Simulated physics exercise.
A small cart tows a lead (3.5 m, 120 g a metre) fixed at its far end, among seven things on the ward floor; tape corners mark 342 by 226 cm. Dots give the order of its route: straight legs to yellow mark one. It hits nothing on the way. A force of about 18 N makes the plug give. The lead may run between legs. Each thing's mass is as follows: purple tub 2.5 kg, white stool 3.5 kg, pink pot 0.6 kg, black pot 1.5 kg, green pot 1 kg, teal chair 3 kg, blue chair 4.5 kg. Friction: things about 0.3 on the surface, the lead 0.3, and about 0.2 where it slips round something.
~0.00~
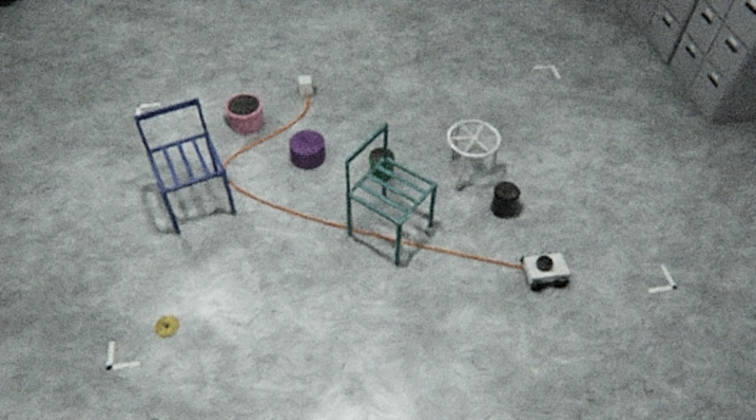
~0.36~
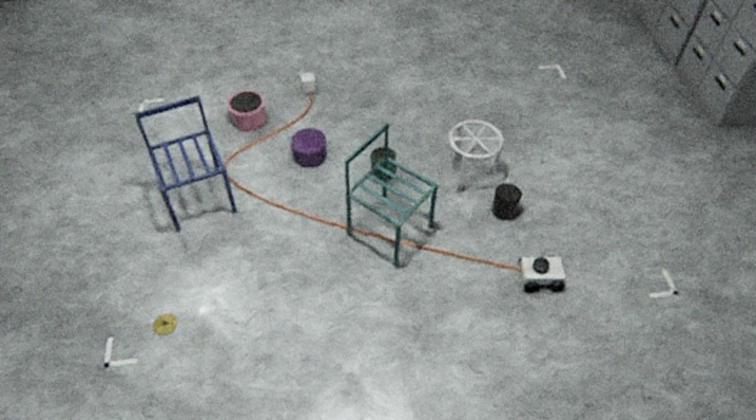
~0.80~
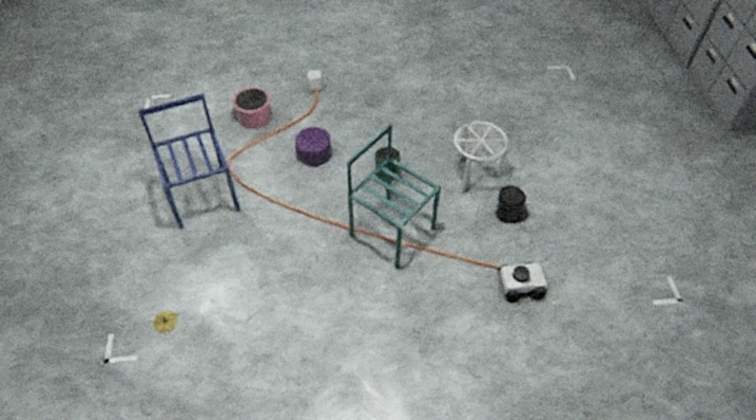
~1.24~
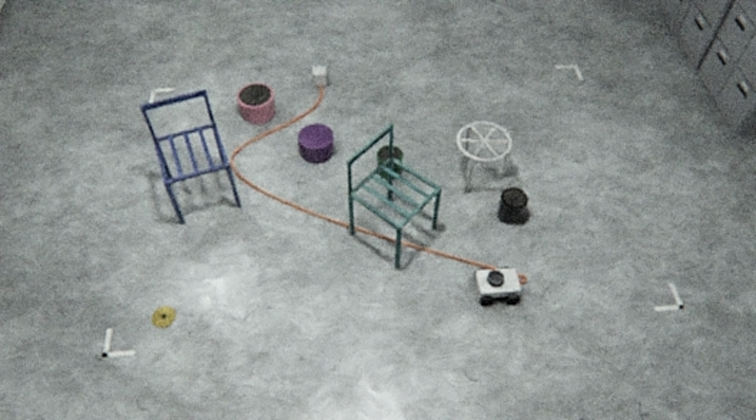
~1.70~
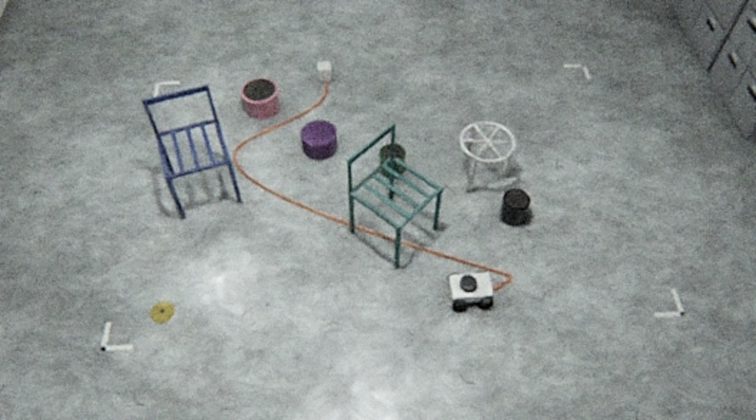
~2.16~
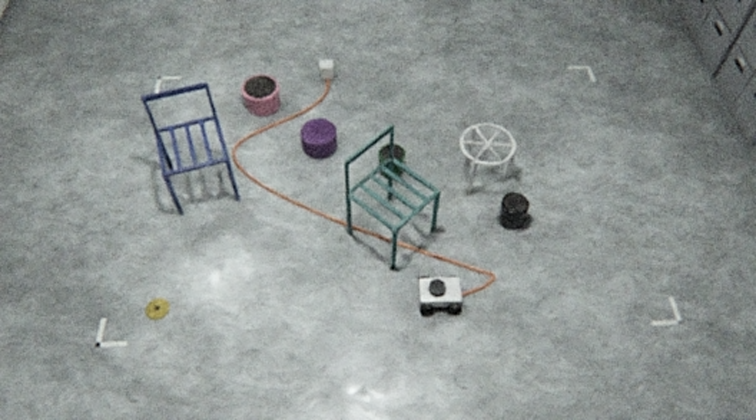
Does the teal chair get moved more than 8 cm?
Stationary, more or less.
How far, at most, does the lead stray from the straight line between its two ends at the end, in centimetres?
Around 120 centimetres.
After 3.4 s, cart at (373, 300), lead slack at the fixed end; nothing else has moved.
After 4.7 s, cart at (297, 303), lead slack at the fixed end; nothing else has moved.
After 6.0 s, cart at (221, 305), lead slack at the fixed end; nothing else has moved.
After 7.3 s, cart at (158, 308), lead slack at the fixed end; nothing else has moved.
After 7.7 s, cart at (158, 308), lead slack at the fixed end; teal chair 0 cm off its start at (393, 191).
